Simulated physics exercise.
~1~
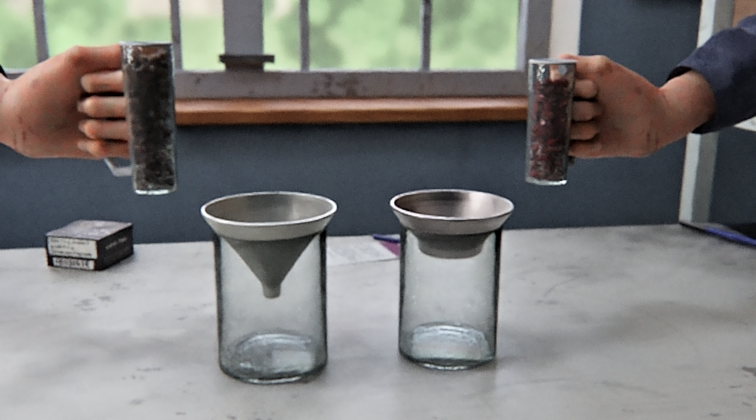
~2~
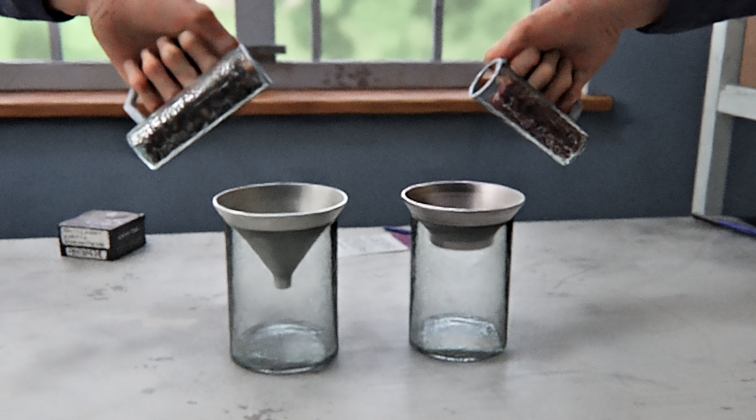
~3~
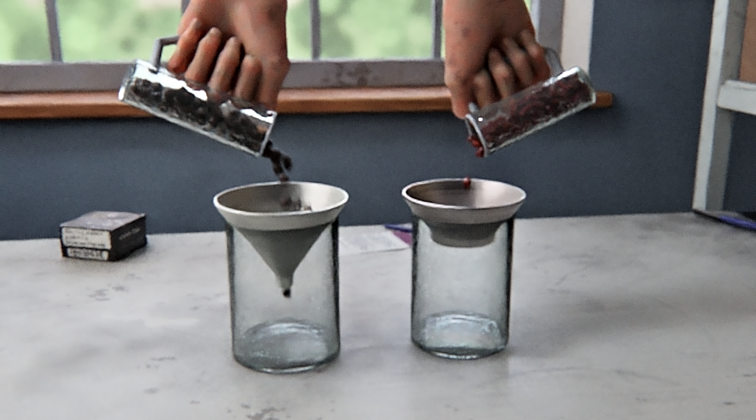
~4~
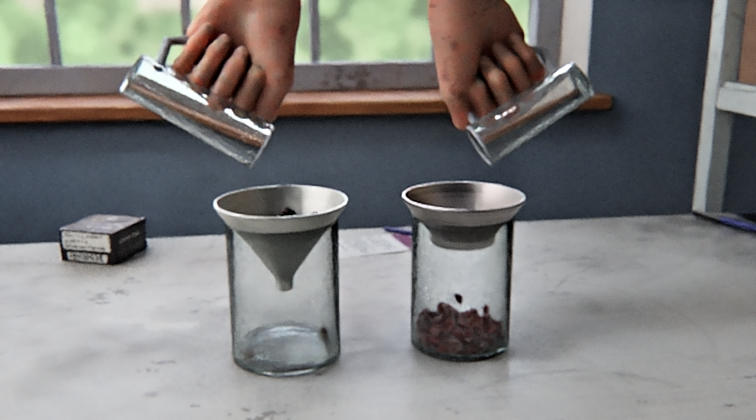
On a pale grey tabletop before a window with a wooden sill, seen from the front by a slightly swaying camera, two metal funnels sit in clear glass jars, with a small dark box at the left. A hand on each side holds a clear cup, the left one full of blackish pieces and the right one of dark red pieces. The hands bring the cups inward over the funnels and tip them until both are empty. The red pieces all drop into the right jar, while nearly all the dark ones stay stuck in the left funnel, with only a stray few below.
